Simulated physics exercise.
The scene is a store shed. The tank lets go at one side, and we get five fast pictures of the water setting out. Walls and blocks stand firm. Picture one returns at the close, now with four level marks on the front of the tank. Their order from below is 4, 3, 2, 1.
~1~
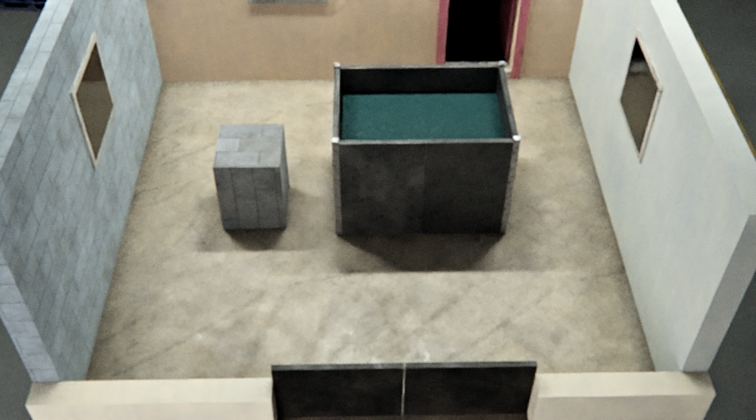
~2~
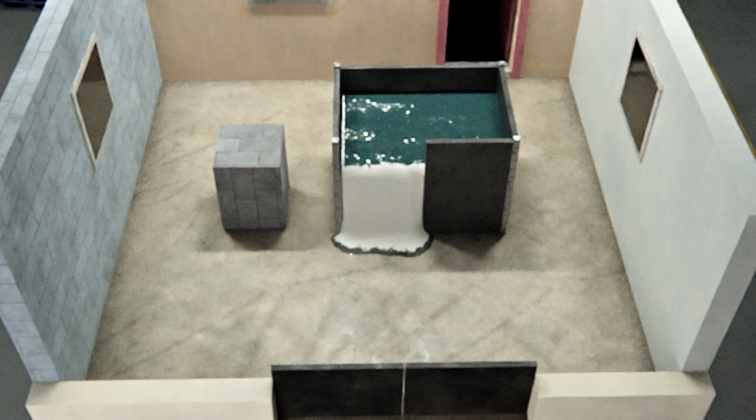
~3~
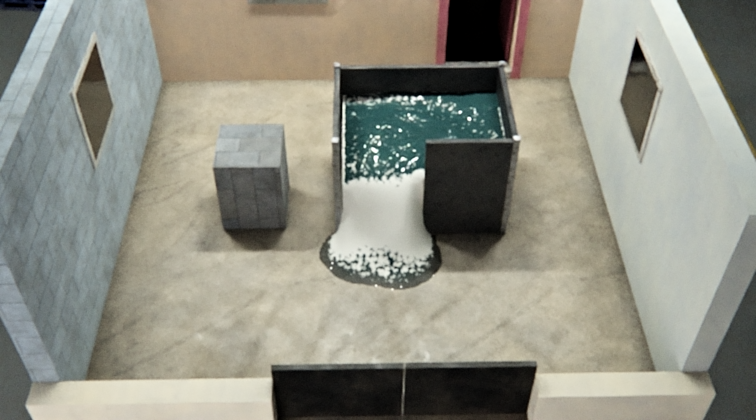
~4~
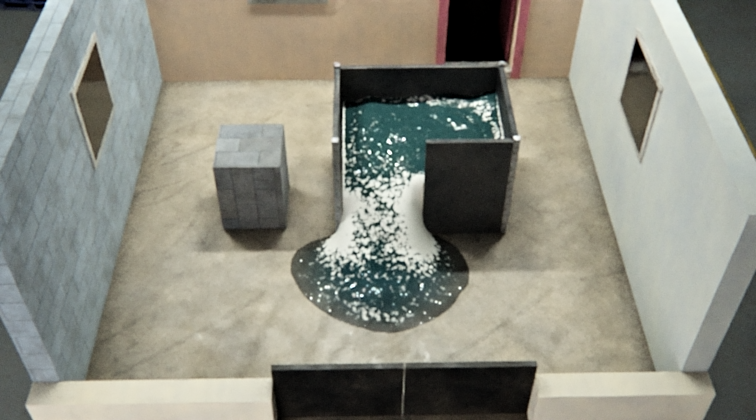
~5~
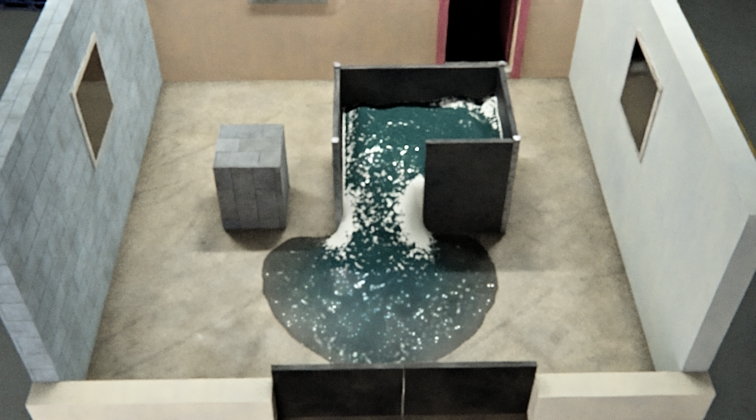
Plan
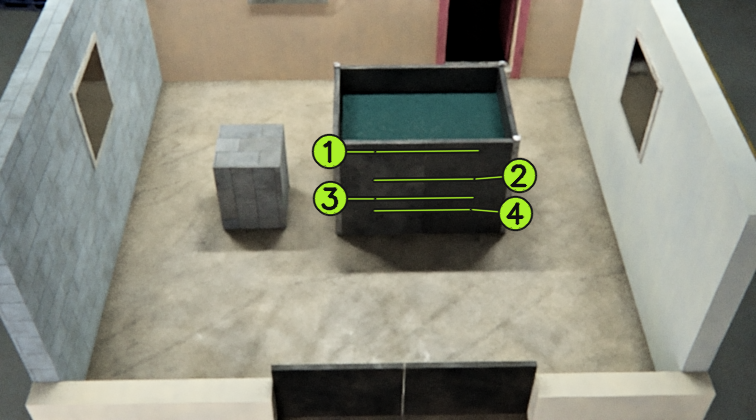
Green water poured out through an opening at the left front of a dark tank, foaming white at first, then spread in a widening rounded pool across the floor toward the shut gate.
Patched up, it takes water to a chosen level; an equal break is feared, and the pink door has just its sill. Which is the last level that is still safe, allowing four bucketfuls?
The limit is 2.
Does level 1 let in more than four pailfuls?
Yes, it does.
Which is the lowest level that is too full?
Here it is level 1.
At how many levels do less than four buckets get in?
Three.
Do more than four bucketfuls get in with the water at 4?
No, not at all.
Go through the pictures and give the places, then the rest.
Water in the tank at rest, its middle at (421, 125); foot of the pink doorway at (477, 78); shut gate at (404, 373).
Water covers 1 % of the ground and shows as far out as (424, 245).
Water covers 3 % of the ground and shows as far out as (415, 278).
Water covers 7 % of the ground and shows as far out as (400, 324).
Water covers 13 % of the ground and shows as far out as (419, 331).
On the marked copy, 1 at (426, 151); 2 at (424, 179); 3 at (423, 198); 4 at (423, 210); from the bottom up 4, 3, 2, 1.
For level 1, about 10 bucketfuls get in.
For level 2, a bucket or two gets in.
For level 3, nothing gets over.
For level 4, nothing gets over.
